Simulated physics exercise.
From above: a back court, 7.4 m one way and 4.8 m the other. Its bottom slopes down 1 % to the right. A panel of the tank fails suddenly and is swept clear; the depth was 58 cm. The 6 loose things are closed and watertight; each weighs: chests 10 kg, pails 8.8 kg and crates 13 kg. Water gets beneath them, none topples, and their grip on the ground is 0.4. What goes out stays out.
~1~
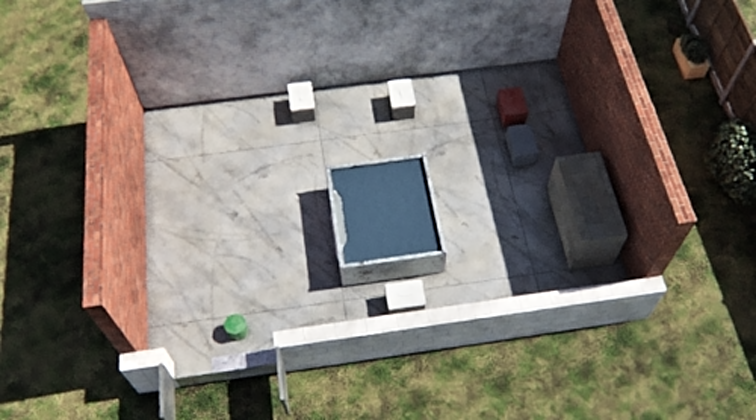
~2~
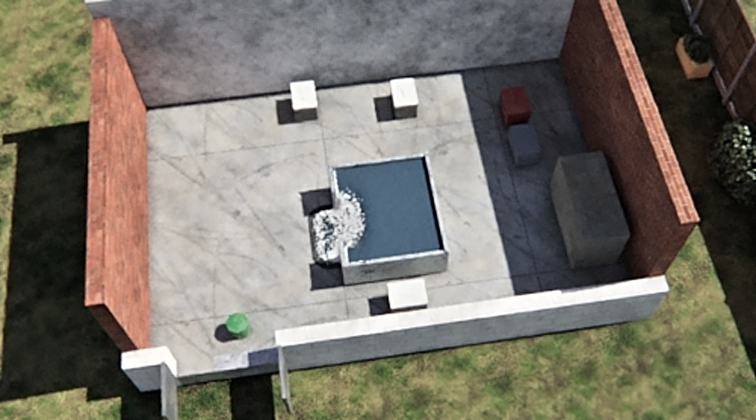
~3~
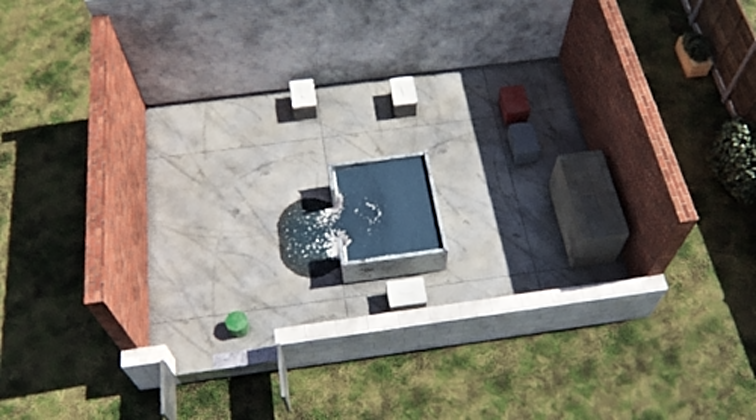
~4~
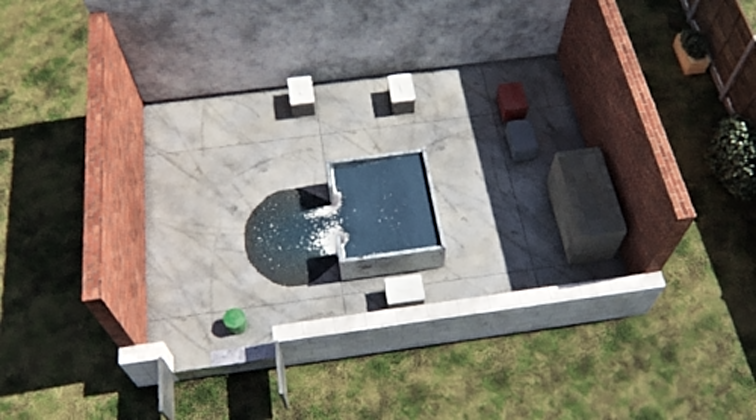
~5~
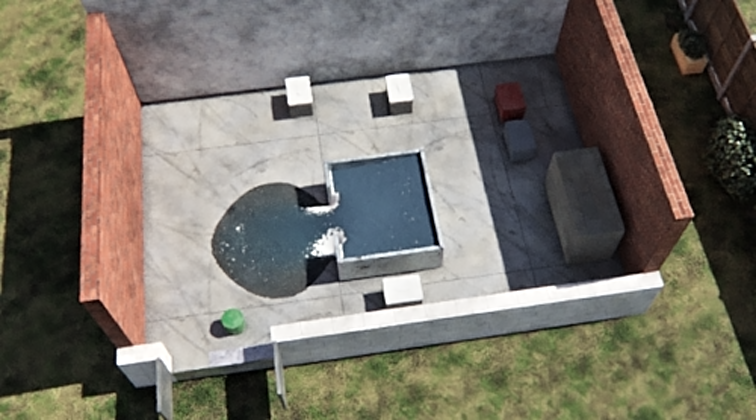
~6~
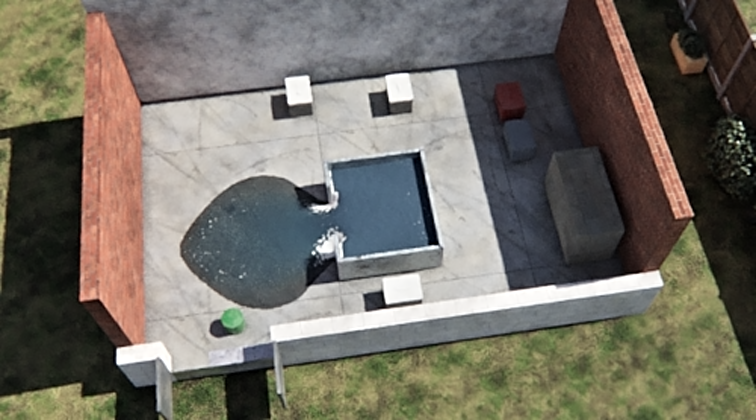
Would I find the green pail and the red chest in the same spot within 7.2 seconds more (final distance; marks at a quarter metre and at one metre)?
Green pail ends far away, red chest stays put.
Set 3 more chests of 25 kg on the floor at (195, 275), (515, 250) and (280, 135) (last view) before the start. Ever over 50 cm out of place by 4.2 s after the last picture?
In that order: Past it, under, under.
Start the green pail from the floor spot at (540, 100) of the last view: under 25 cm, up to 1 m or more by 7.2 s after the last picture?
It barely shifts.
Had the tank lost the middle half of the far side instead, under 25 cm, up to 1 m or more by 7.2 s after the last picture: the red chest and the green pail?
Then the red chest ends far away, the green pail stays put.
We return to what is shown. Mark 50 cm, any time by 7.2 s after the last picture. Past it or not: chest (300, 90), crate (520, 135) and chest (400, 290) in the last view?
In that order: Over, short of it, less.
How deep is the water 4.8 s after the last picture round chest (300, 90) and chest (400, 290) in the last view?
Roughly 4 and 1 cm.
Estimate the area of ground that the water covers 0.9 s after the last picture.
Roughly 13 m2.
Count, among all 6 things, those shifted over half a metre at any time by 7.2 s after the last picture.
That makes 3.
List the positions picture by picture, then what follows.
In the first picture, the green pail at (235, 324) rests on the ground; the red chest at (513, 101) rests on the ground; 2.5 m2 under water; 0 of 6 have shifted.
In the second picture, the green pail at (237, 323) rests on the ground; the red chest at (516, 100), on the bottom; 3.0 m2 under water; 0 of 6 have shifted.
In the third picture, the green pail at (236, 321), on the bottom; the red chest at (515, 99), on the bottom; 3.7 m2 under water; 0 of 6 have shifted.
In the fourth picture, the green pail at (234, 318) rests on the ground; the red chest at (513, 96), on the bottom; water covers 4.5 m2; 0 of 6 have shifted.
In the fifth picture, the green pail at (232, 318) rests on the ground; the red chest at (511, 96) rests on the ground; water covers 5.4 m2; 0 of 6 have shifted.
In the sixth picture, the green pail at (232, 318) rests on the ground; the red chest at (511, 95), on the bottom; water covers 6.6 m2; 0 of 6 have shifted.
Then, 0.9 s after the last picture the green pail is near (225, 327), 0.2 m from its start, aground; the red chest is near (511, 95), 0.0 m from its start, aground; 0 of 6 are out; 0 afloat.
Then, 2.8 s after the last picture the green pail has gone out; the red chest is near (511, 95), 0.0 m from its start, aground; 1 of 6 are out; 0 afloat.
Then, 4.8 s after the last picture the green pail has gone out; the red chest is near (511, 95), 0.0 m from its start, aground; 1 of 6 are out; 0 afloat.
Then, 7.2 s after the last picture the green pail has gone out; the red chest is near (511, 95), 0.0 m from its start, aground; 1 of 6 are out; 0 afloat.
